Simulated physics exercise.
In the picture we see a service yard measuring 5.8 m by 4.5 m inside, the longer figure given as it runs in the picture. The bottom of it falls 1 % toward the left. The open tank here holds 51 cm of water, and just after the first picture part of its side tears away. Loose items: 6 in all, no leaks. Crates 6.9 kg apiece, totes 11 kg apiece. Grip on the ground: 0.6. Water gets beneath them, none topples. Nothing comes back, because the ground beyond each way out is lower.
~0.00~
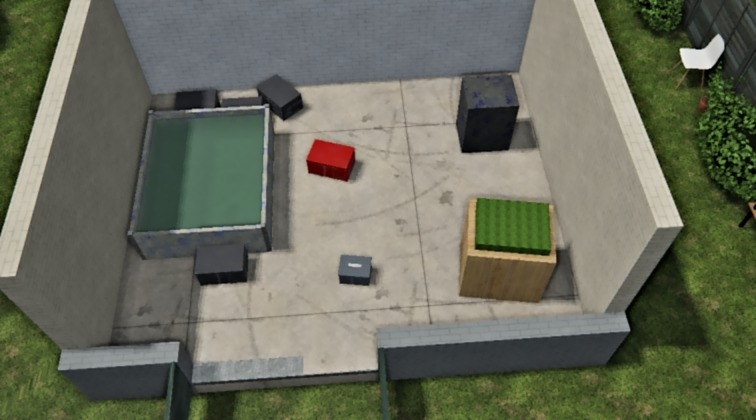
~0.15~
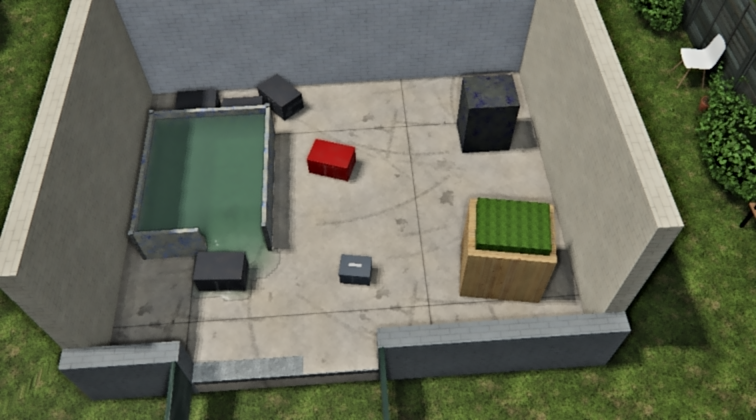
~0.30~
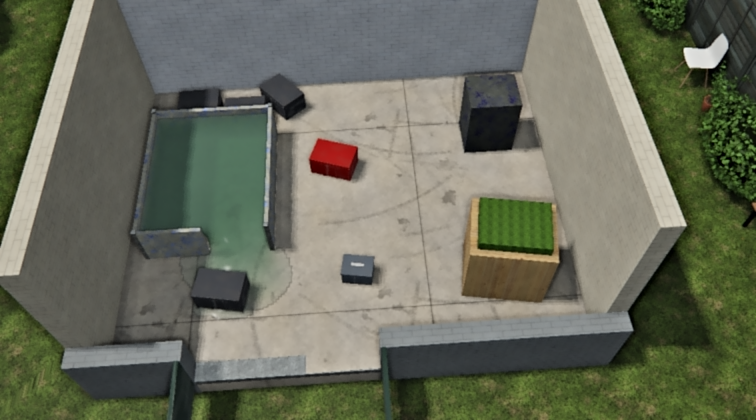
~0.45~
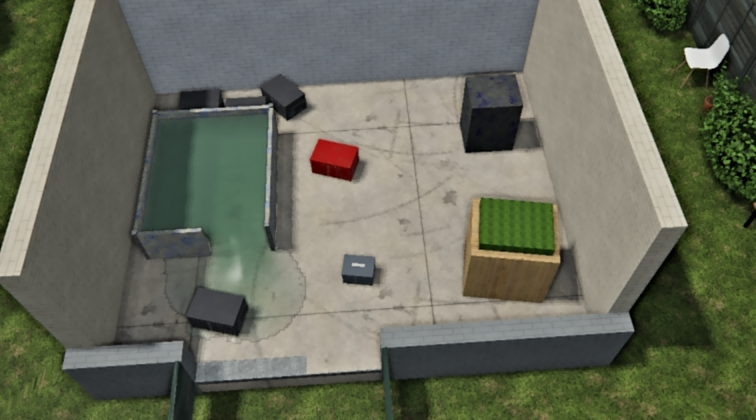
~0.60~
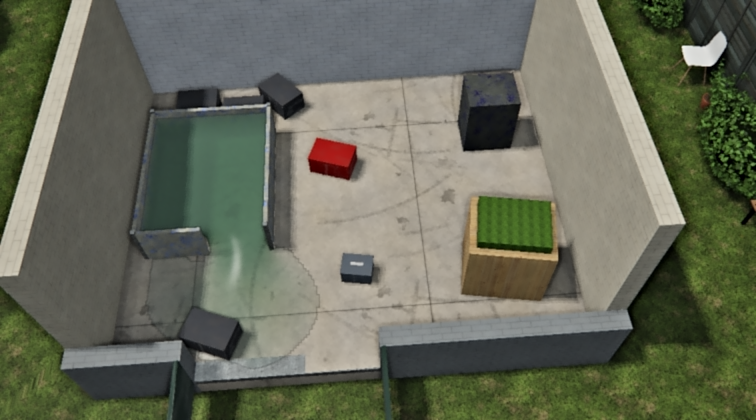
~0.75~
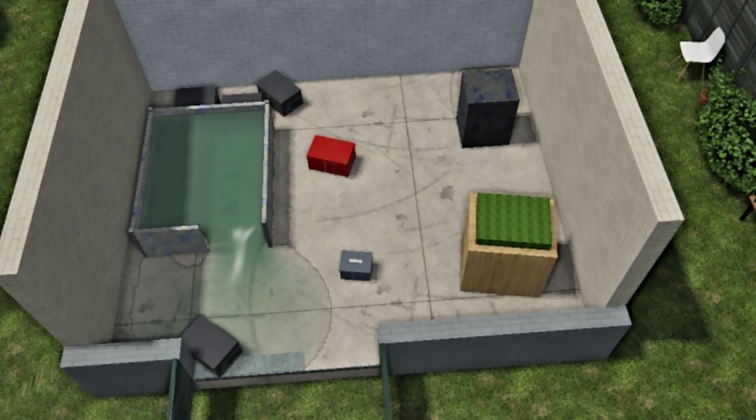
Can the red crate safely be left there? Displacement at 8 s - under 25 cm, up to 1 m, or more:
Steady.
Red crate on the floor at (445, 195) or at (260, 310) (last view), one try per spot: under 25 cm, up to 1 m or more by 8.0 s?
I'd expect that it remains where it was first and gets borne away second.
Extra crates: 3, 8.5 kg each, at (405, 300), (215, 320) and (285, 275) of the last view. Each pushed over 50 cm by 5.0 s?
Well, in that order it's lower, higher and higher.
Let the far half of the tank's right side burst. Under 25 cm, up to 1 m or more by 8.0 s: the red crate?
I'd say the red crate gets swept off.
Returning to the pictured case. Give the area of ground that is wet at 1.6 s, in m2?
Wet: Near 8.0 m2.
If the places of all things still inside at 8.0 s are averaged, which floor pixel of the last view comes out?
Roughly at (280, 149).
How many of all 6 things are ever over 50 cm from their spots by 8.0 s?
It adds up to 1.
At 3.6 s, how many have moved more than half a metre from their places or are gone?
I count 1.
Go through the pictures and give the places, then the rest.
In the first frame, the red crate at (331, 153) rests on the ground; 3.2 m2 under water; 0 of 6 have shifted.
In the second frame, the red crate at (331, 153), on the bottom; water covers 3.5 m2; 1 of 6 have shifted.
In the third frame, the red crate at (334, 153), on the bottom; water covers 4.1 m2; 1 of 6 have shifted.
In the fourth frame, the red crate at (334, 153) rests on the ground; water covers 4.9 m2; 1 of 6 have shifted.
In the fifth frame, the red crate at (332, 152), on the bottom; 5.8 m2 under water; 1 of 6 have shifted.
In the sixth frame, the red crate at (331, 149) rests on the ground; 6.6 m2 under water; 1 of 6 have shifted.
After 1.6 s the red crate is near (331, 149), 0.0 m from its start, aground; 1 of 6 are out; 0 afloat.
After 3.6 s the red crate is near (331, 149), 0.0 m from its start, aground; 1 of 6 are out; 0 afloat.
After 5.6 s the red crate is near (331, 149), 0.0 m from its start, aground; 1 of 6 are out; 0 afloat.
After 8.0 s the red crate is near (331, 149), 0.0 m from its start, aground; 1 of 6 are out; 0 afloat.
